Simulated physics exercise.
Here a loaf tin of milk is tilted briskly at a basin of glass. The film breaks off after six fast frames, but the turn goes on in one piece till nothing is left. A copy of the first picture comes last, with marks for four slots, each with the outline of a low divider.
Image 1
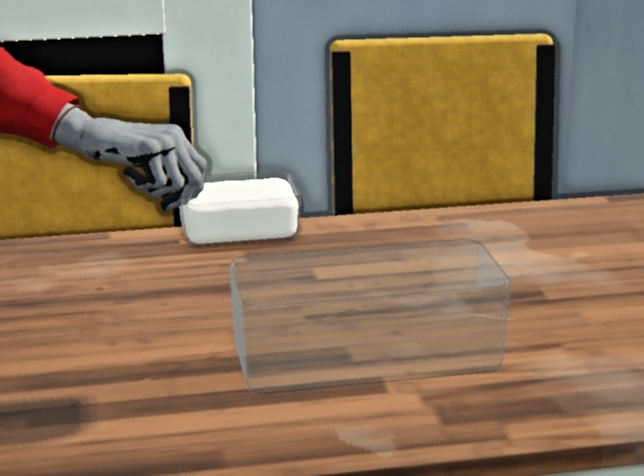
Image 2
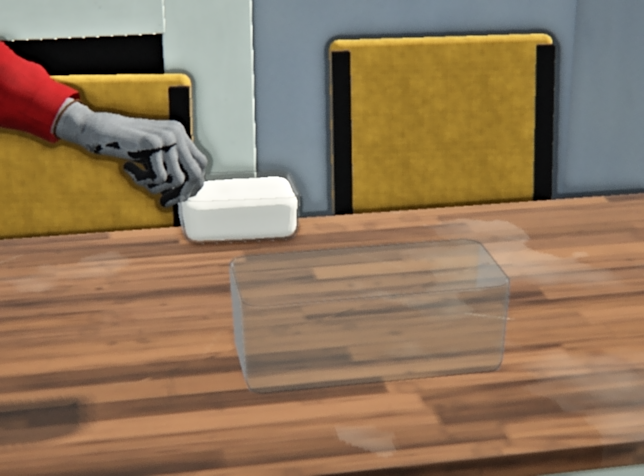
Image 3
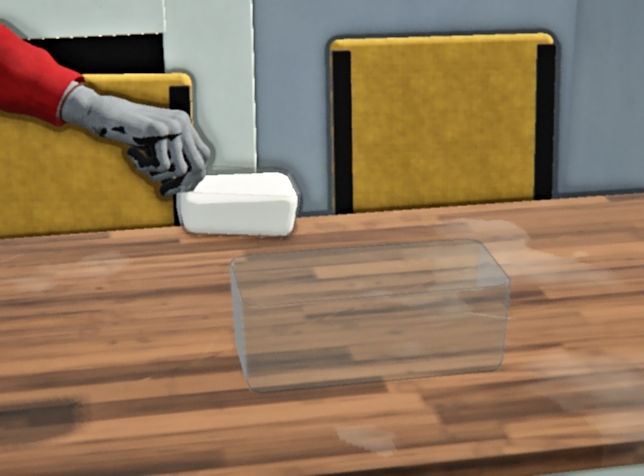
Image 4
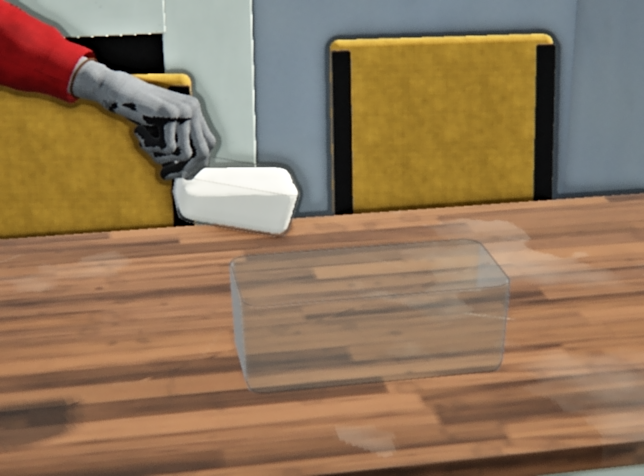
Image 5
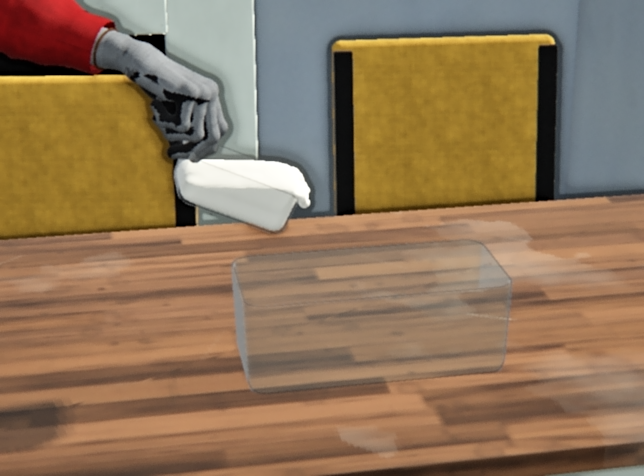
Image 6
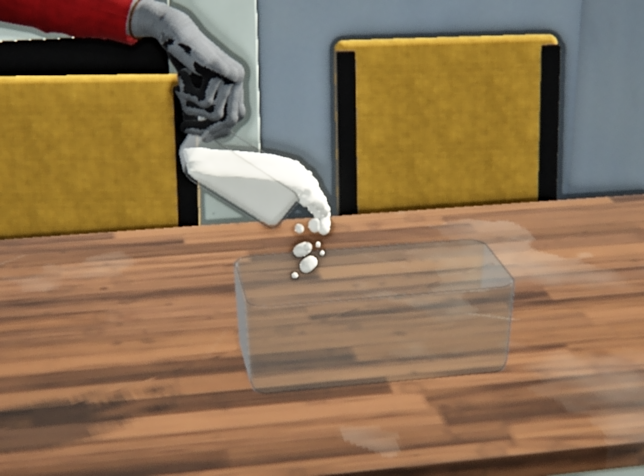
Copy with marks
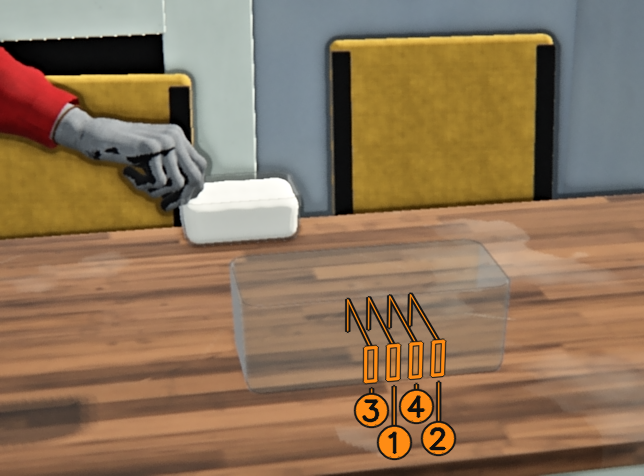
At a wooden table with yellow chairs behind it, a gray hand in a red sleeve briskly tilted a loaf tin to the right, and white milk poured over its lip toward a glass basin.
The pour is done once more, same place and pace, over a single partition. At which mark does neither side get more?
Go for 1.
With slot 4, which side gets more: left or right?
More ends on the left.
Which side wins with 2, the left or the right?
The left side.
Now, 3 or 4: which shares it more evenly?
Here it is slot 3.
On the marked copy, 1 at (394, 386); 2 at (438, 382); 3 at (371, 388); 4 at (416, 384).
With 1, about 47 % ends left of the wall and 52 % right of it.
With 2, about 94 % ends left of the wall and 5 % right of it.
With 3, about 25 % ends left of the wall and 74 % right of it.
With 4, about 91 % ends left of the wall and 8 % right of it.
